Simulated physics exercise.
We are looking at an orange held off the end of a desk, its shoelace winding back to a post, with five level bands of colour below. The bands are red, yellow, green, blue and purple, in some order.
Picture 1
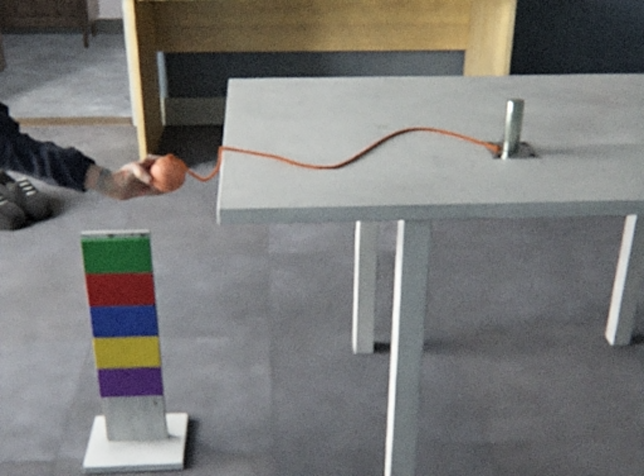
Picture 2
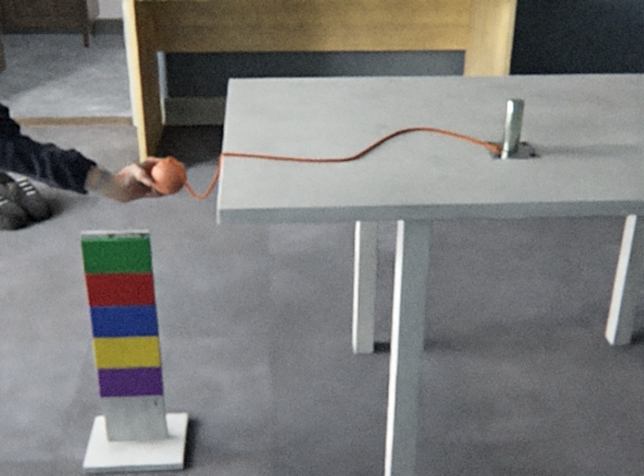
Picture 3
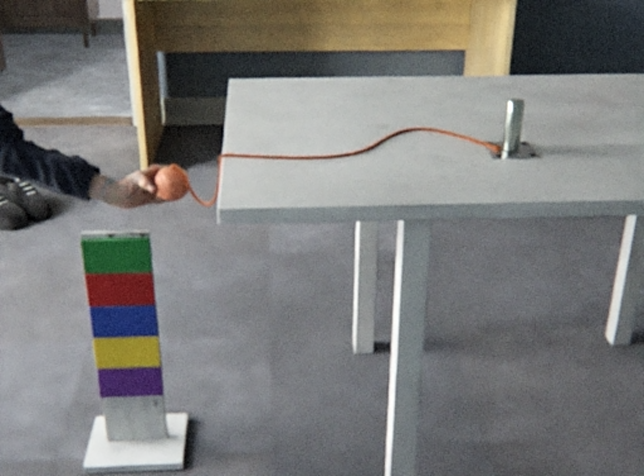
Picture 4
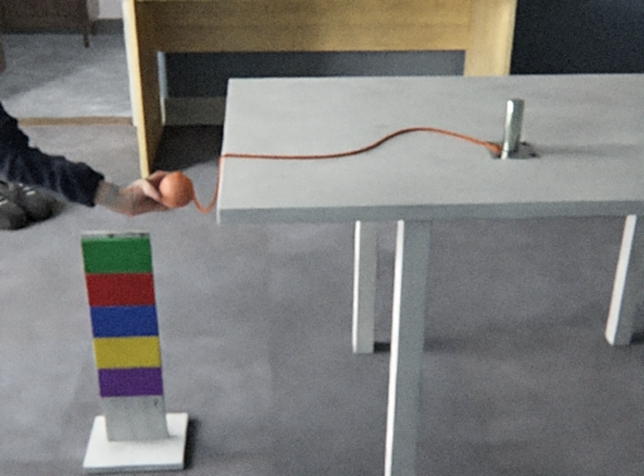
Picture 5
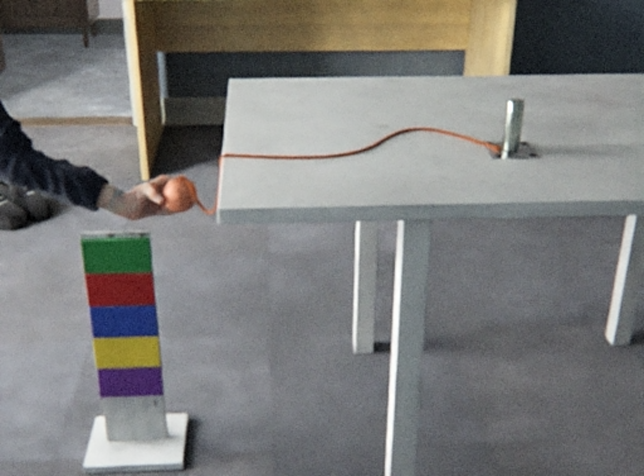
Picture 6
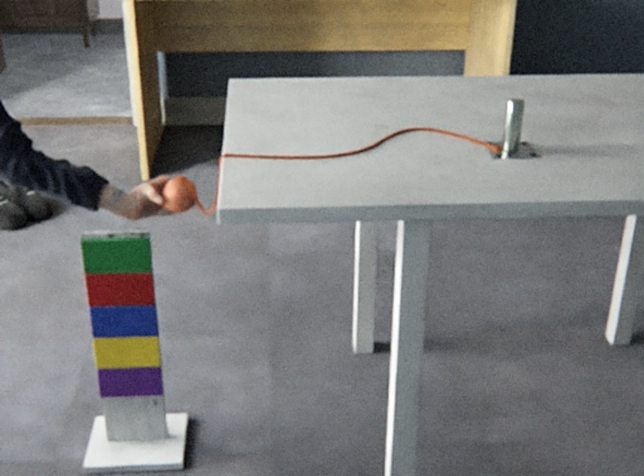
Orange held in a hand beside a table edge lowering slightly and shifting right, its cord trailing back to a metal post.
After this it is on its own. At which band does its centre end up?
The shoelace holds its middle at blue.
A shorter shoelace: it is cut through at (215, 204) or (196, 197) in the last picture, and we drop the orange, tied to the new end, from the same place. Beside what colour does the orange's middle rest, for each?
Taking them in turn: Green; red.
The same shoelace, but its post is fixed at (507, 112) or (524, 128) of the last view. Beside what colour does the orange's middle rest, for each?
It would be red; red.
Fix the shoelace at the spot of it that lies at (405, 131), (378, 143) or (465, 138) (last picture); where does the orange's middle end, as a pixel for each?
The places are (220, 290), (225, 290) and (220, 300).
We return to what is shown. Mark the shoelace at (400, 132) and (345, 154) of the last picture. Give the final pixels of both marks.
They go to (377, 147) and to (287, 144).
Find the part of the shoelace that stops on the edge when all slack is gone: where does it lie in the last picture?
It lies at about (280, 157).
Soon after, orange near (246, 285); level with red.
After that, orange near (232, 313); level with blue.
In the end, orange near (223, 316); level with blue. At blue.
